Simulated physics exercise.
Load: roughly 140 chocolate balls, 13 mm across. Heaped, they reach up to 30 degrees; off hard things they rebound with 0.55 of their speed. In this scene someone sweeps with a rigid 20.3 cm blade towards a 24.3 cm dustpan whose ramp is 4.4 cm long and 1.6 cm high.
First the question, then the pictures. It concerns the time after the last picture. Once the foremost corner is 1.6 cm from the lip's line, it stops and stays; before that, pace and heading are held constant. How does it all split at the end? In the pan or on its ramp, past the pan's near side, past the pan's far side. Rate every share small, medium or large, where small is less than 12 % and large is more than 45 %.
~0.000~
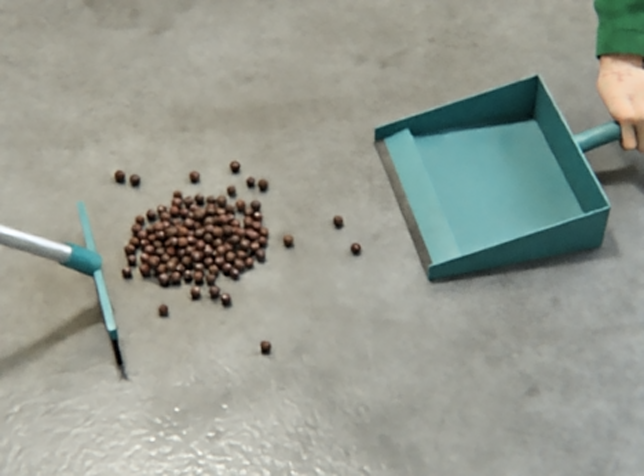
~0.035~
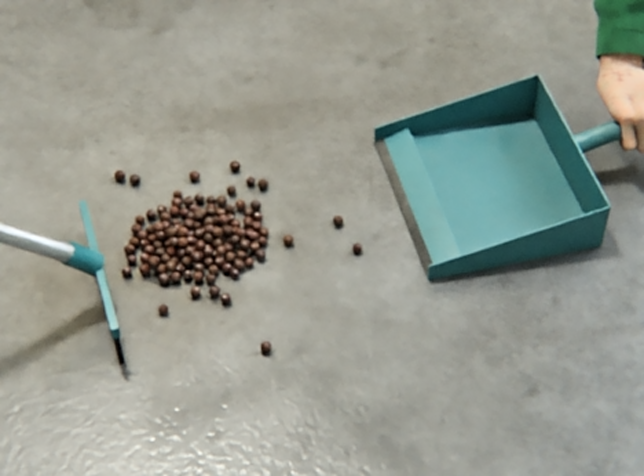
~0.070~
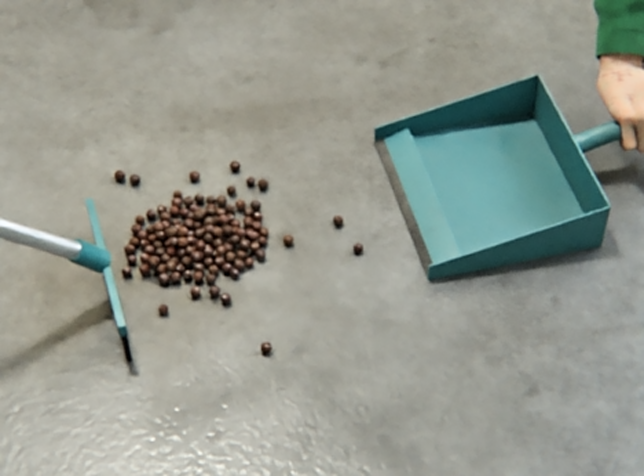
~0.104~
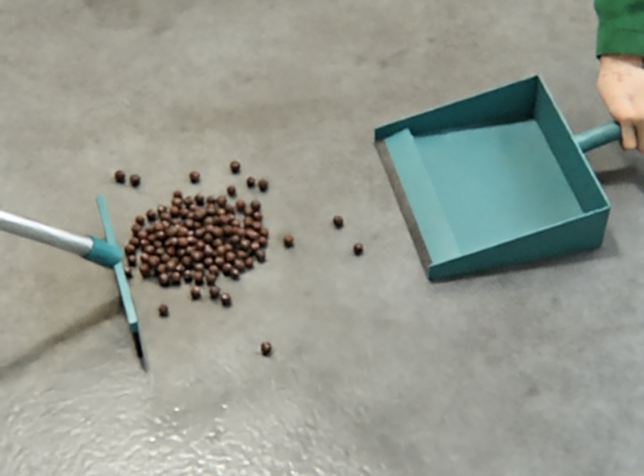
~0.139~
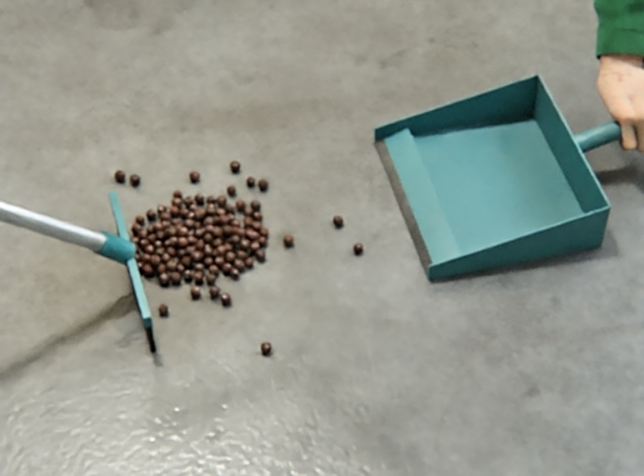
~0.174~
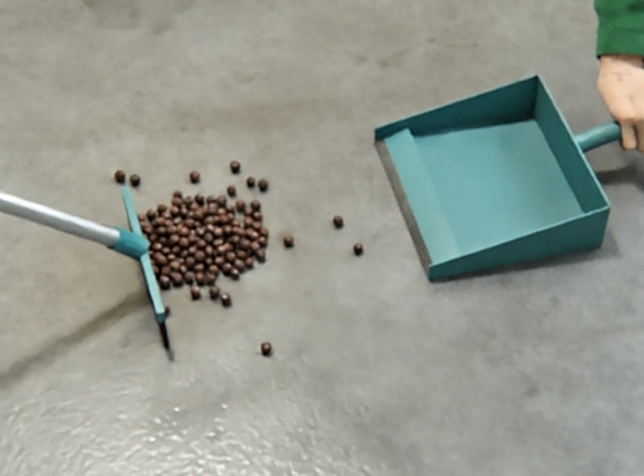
Ratings - pan: Medium; near side: Small; far side: Medium.
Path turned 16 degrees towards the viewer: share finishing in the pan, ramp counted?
Then about 20 per cent.
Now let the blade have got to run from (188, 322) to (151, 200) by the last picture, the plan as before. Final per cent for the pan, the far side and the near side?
Per cent by place - pan 25, far side 10, near side 10.
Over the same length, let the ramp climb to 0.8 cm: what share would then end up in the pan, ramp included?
Roughly 45 per cent.
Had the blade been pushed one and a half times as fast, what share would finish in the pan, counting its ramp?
Some 35 %.
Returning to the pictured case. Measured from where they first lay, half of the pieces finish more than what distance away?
It works out to some 24 cm.
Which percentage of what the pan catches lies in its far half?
Estimate: Close to 60 %.
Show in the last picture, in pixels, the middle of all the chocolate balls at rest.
I'd say roughly (387, 179).
Then, at 0.50 s, middle of the blade 18 cm from the lip; 0 % over the lip, far side 5 %, near side 0 %.
After 0.72 s, middle of the blade 8 cm from the lip; 0 % over the lip, far side 15 %, near side 5 %.
After 1.05 s, middle of the blade 2 cm from the lip; 35 % over the lip, far side 20 %, near side 5 %.
At rest (1.5 s), pan 35 %, near side 5 %, far side 20 %, in front of the lip or behind the blade 40 %.
